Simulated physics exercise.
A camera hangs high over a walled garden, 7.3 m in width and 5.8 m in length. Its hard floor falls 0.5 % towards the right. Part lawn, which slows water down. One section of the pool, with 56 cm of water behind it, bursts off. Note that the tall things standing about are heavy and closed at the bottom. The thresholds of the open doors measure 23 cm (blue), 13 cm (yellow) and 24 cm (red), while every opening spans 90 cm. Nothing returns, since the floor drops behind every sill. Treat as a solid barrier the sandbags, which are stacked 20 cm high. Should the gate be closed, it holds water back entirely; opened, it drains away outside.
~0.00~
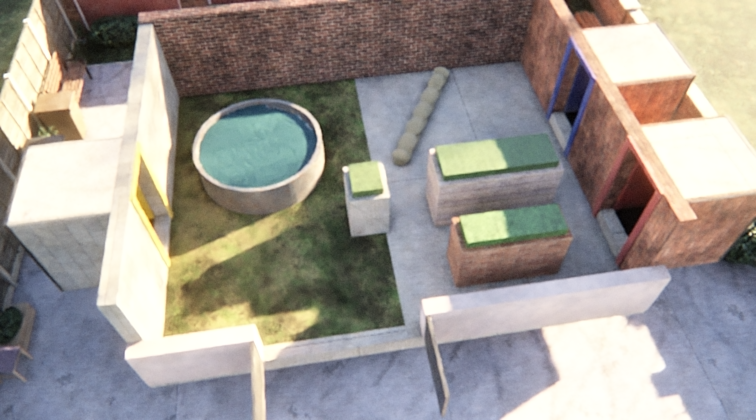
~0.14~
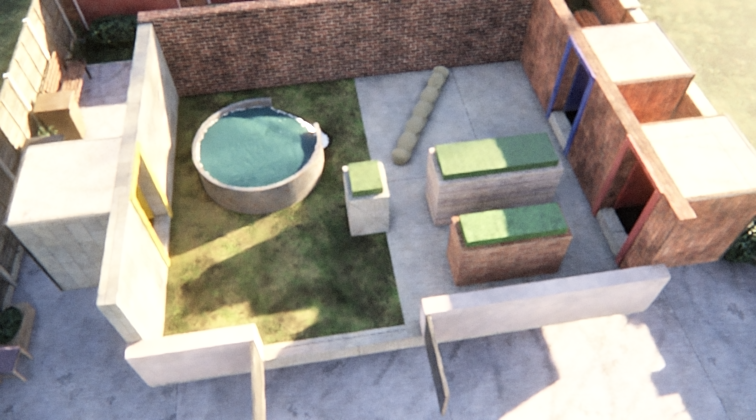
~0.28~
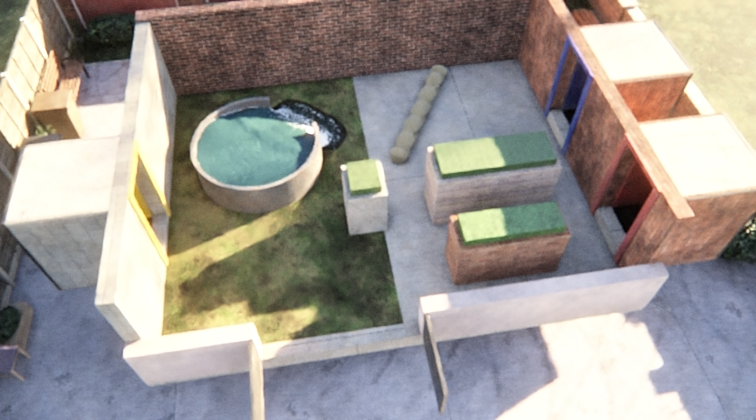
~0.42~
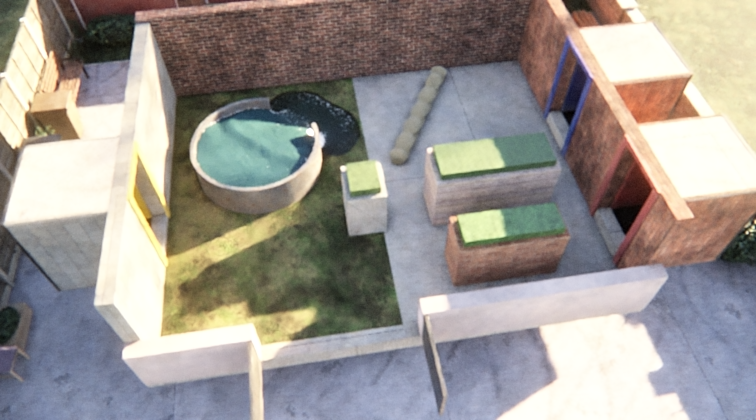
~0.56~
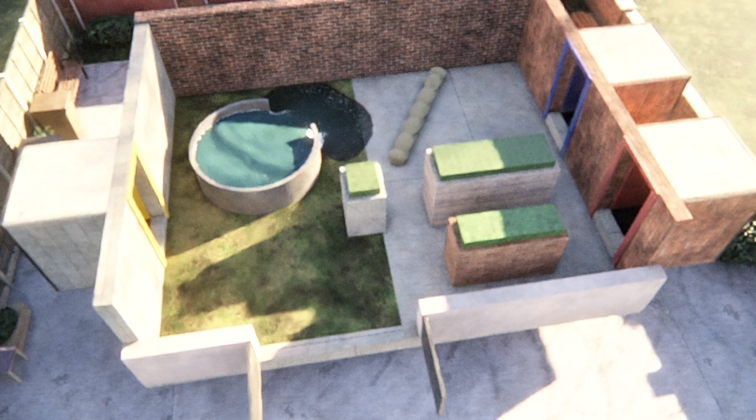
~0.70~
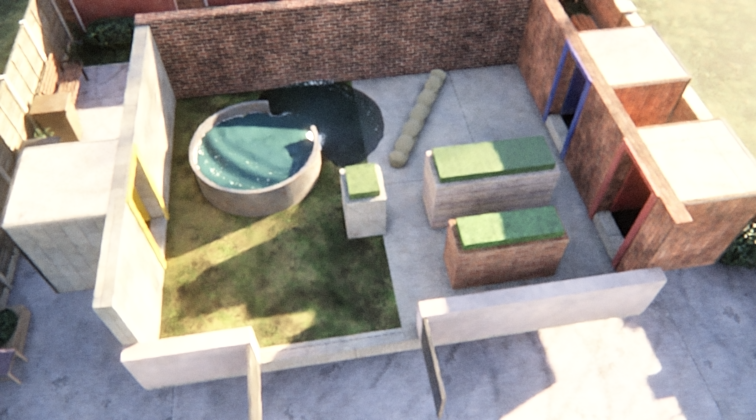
Water bursting from the back right side of a round pool in a walled garden, spreading darkly over lawn and paving.
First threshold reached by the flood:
The blue one.
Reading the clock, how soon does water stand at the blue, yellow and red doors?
Arrival: Blue 3.2 s, yellow 7.5 s, red 5.0 s.
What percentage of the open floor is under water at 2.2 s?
25 %.
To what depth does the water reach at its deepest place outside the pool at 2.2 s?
Depth: Approx. 42 cm.
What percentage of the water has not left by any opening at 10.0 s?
Some 100 in a hundred.
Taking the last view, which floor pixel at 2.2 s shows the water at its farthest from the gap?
At about (512, 66).
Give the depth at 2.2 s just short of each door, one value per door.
In cm: Blue 0, yellow 0, red 0.
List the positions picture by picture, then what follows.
In the first frame, the pool at (258, 145) is whole and still, 56 cm deep.
In the second frame, water pours out at (299, 125) and has run 0.6 m, to (281, 116); deepest outside 29 cm, 56 cm at the pool's back.
In the third frame, water pours out at (298, 125) and has run 0.9 m, to (343, 135); deepest outside 29 cm, 56 cm at the pool's back.
In the fourth frame, the front is at (356, 126), 1.1 m from the gap at (297, 127); 1.8 m2 of floor is under water; 56 cm left at the back of the pool.
In the fifth frame, water pours out at (296, 127) and has run 1.5 m, to (318, 85); deepest outside 30 cm, 56 cm at the pool's back.
In the sixth frame, the front is at (338, 83), 1.7 m from the gap at (296, 129); 3.7 m2 of floor is under water; 55 cm left at the back of the pool.
After 1.4 s water covers 15 % of the floor and is deepest (30 cm) near (307, 88); blue door not reached, yellow door not reached, red door not reached.
After 2.2 s water covers 25 % of the floor and is deepest (42 cm) near (415, 76); blue door not reached, yellow door not reached, red door not reached.
After 3.5 s water covers 40 % of the floor and is deepest (27 cm) near (420, 93); blue door reached at 3.3 s, yellow door not reached, red door not reached.
After 6.0 s water covers 60 % of the floor and is deepest (16 cm) near (420, 93); blue door reached at 3.3 s, yellow door not reached, red door reached at 4.9 s.
After 10.0 s water covers 90 % of the floor and is deepest (10 cm) near (403, 126); blue door reached at 3.3 s, yellow door reached at 7.3 s, red door reached at 4.9 s.
